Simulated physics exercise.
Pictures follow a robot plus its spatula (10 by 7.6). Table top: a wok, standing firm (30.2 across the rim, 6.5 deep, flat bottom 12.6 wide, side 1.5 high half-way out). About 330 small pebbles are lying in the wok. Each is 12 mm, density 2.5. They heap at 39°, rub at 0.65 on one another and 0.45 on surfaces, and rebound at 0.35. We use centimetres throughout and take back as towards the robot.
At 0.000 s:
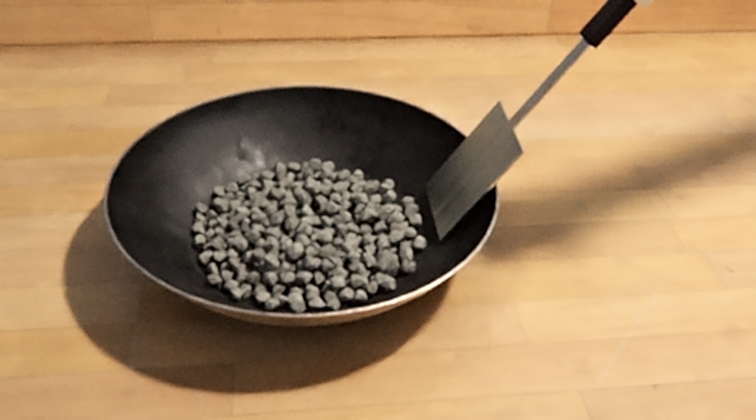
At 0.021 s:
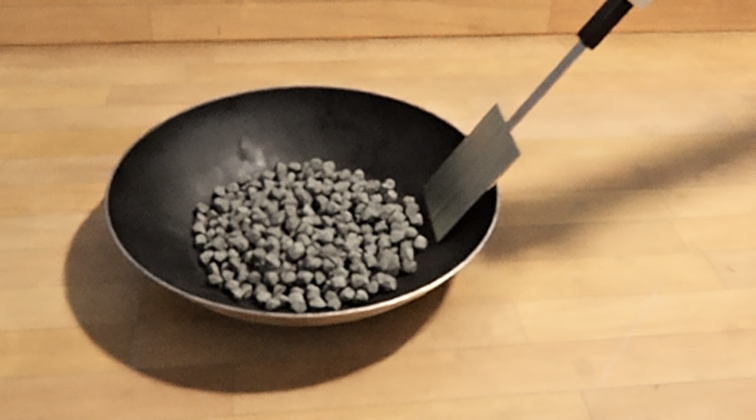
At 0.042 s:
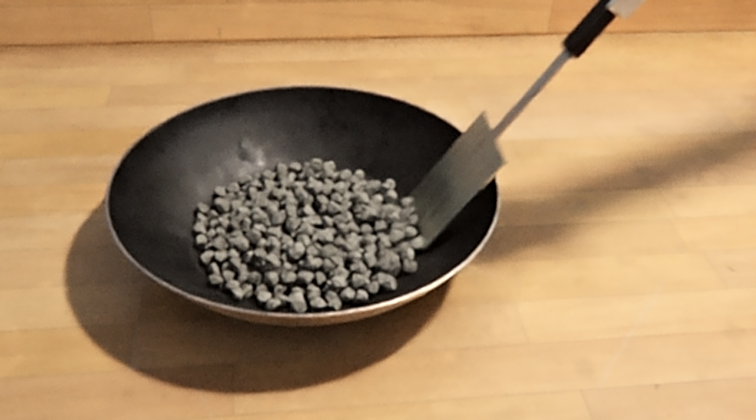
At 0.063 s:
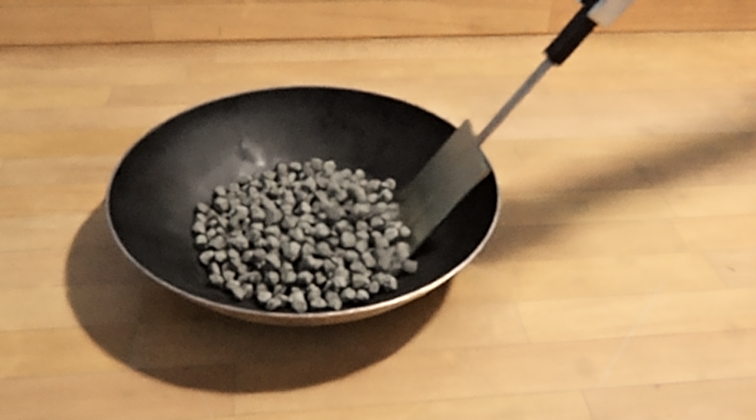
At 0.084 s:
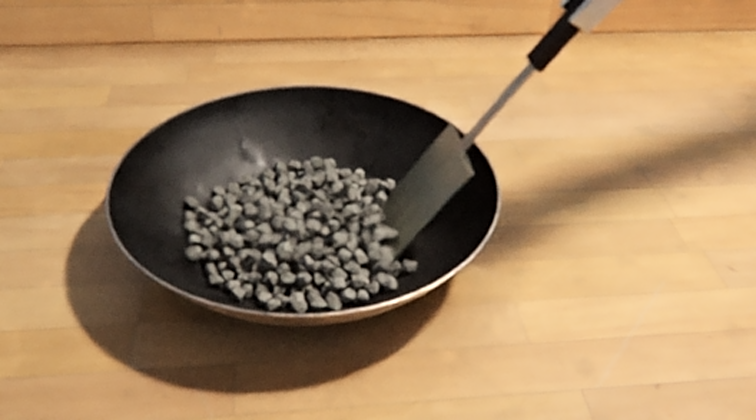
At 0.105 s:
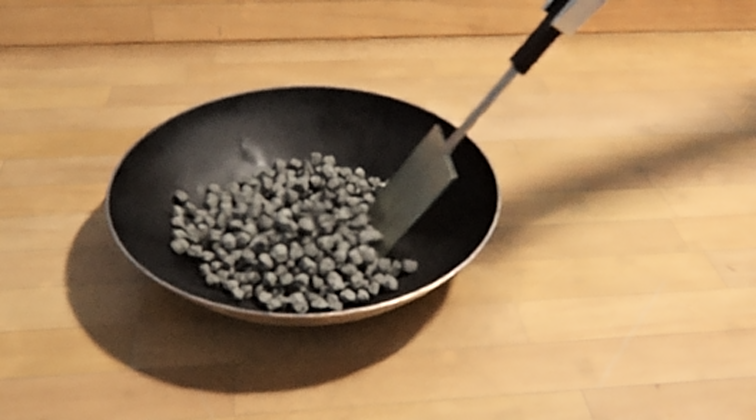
A black wok of small grey pebbles sitting on a wooden table as a spatula slides in from the right, pushing them left.
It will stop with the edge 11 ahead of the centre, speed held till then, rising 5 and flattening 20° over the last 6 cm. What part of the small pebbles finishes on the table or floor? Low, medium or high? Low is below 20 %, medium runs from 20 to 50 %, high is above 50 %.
The share is low, below 20 %.
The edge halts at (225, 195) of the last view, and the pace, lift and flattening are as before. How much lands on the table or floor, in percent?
I'd put it near 0 per cent.
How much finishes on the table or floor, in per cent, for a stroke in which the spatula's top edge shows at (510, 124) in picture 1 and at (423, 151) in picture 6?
Around 25 per cent finishes there.
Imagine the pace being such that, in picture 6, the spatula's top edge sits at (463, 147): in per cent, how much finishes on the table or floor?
Expect about 10 per cent there.
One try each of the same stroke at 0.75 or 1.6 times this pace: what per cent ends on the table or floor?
I'd expect close to 5 and then close to 25 percent.
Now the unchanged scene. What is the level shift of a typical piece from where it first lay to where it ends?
Roughly 5 centimetres.
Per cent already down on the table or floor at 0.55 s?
I'd say close to 5 in a hundred.
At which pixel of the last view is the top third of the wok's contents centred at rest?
Pixel estimate: About (193, 210).
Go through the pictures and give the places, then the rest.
The spatula top edge at (512, 125), sloping 56°; upper third of the load around (307, 219), from x 200 to 420, top at y 165; 332 in the wok, in the first picture.
The spatula top edge at (509, 127), sloping 56°; upper third of the load around (307, 219), from x 200 to 420, top at y 165, in the second picture.
The spatula top edge at (495, 135), sloping 56°; upper third of the load around (308, 219), from x 200 to 415, top at y 165, in the third picture.
The spatula top edge at (478, 142), sloping 56°; upper third of the load around (315, 218), from x 200 to 410, top at y 165, in the fourth picture.
The spatula top edge at (462, 147), sloping 56°; upper third of the load around (301, 216), from x 190 to 410, top at y 165, in the fifth picture.
The spatula top edge at (446, 150), sloping 56°; upper third of the load around (284, 219), from x 180 to 410, top at y 160; 332 in the wok, in the sixth picture.
After 0.20 s, sloping 56°, highest piece 5 above the table; 332 in the wok.
After 0.30 s, sloping 50°, highest piece 7 above the table; 332 in the wok.
After 0.55 s, sloping 36°, highest piece 11 above the table; 284 in the wok, 18 on the table or floor, 30 on the blade or in flight.
After 1.60 s, sloping 36°, highest piece 5 above the table; 284 in the wok, 48 on the table or floor.
In the end, 284 in the wok, 48 on the table or floor. That is 14 % on the table or floor.
